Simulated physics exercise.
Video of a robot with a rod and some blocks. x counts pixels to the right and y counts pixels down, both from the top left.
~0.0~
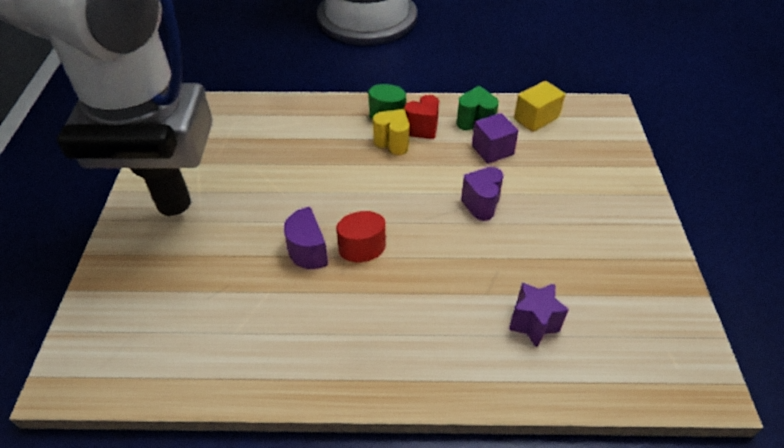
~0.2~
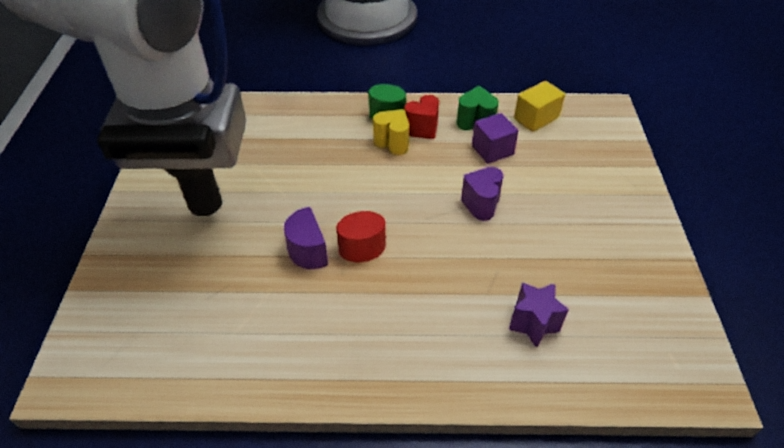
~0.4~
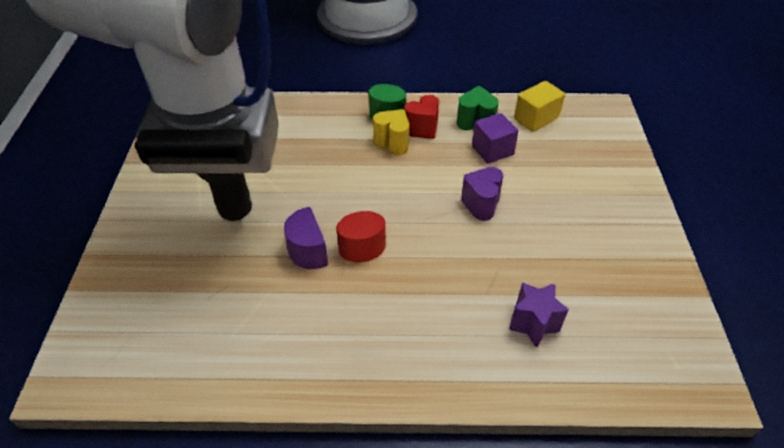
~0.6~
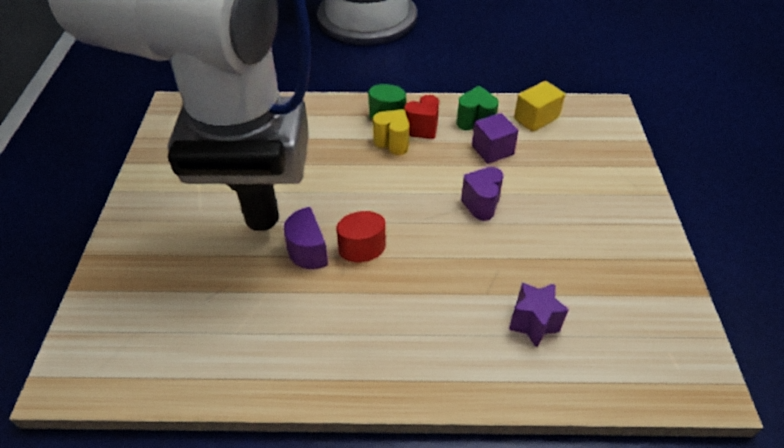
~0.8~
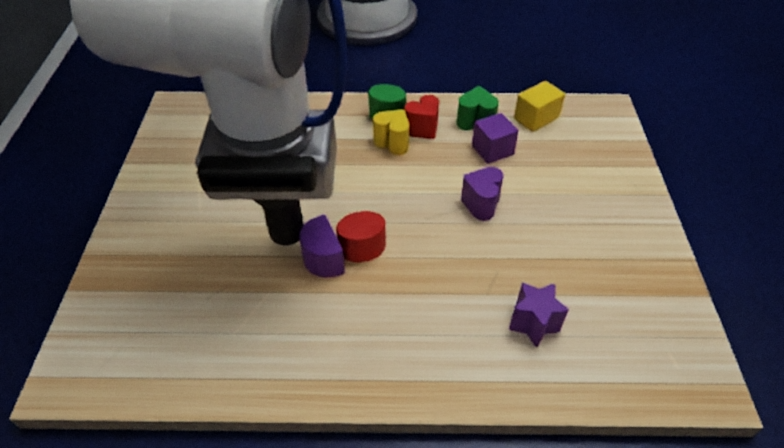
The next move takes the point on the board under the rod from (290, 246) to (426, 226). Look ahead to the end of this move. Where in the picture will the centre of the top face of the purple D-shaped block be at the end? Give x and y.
Put as a pixel place, it's (349, 244).
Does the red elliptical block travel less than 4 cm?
Short answer: No.
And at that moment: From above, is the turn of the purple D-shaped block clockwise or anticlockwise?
From above, the purple D-shaped block will be seen to turn clockwise.
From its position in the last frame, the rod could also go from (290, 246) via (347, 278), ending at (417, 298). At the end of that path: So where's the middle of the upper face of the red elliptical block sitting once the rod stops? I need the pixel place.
I'd place it at (398, 229), taking the centre of its top.
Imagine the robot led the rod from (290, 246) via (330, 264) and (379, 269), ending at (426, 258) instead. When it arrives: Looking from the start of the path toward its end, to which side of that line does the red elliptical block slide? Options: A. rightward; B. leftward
The one that fits is B, leftward.
On the path given first. One third of the way, rod at (335, 226); purple D-shaped block at (348, 243), turned 55° clockwise; red elliptical block at (395, 229), turned 50° anticlockwise.
Two thirds of the way, rod at (381, 219); purple D-shaped block at (349, 244), turned 60° clockwise; red elliptical block at (404, 231), turned 40° anticlockwise.
At the end, rod at (427, 212); purple D-shaped block at (349, 244), turned 60° clockwise; red elliptical block at (417, 232); purple heart-shaped block unmoved.
